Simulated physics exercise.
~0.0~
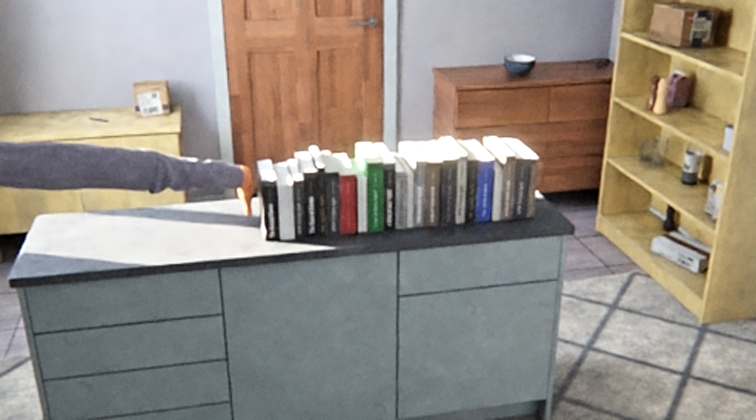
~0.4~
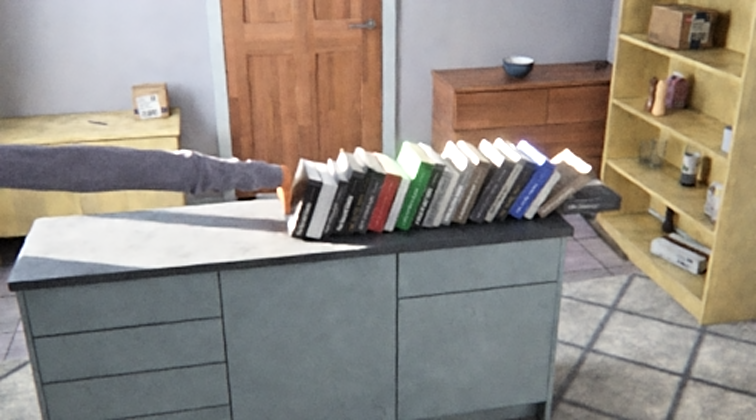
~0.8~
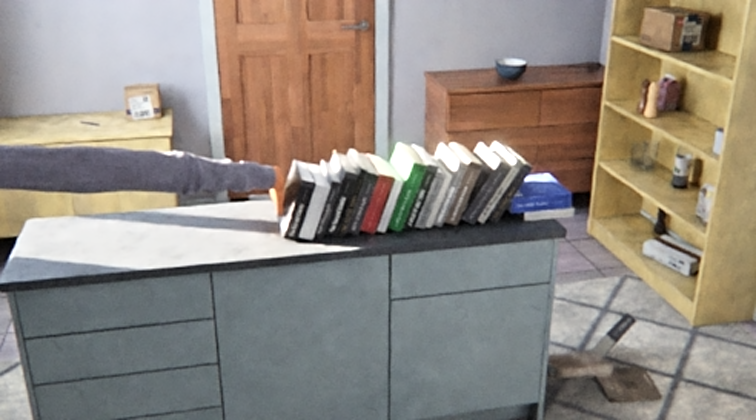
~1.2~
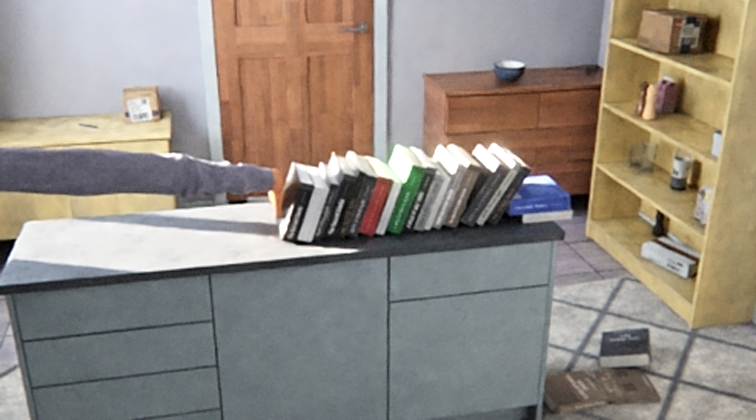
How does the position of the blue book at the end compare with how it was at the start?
At the start the blue book stands upright in the row, and at the end it lies on its side at the right edge of the worktop.
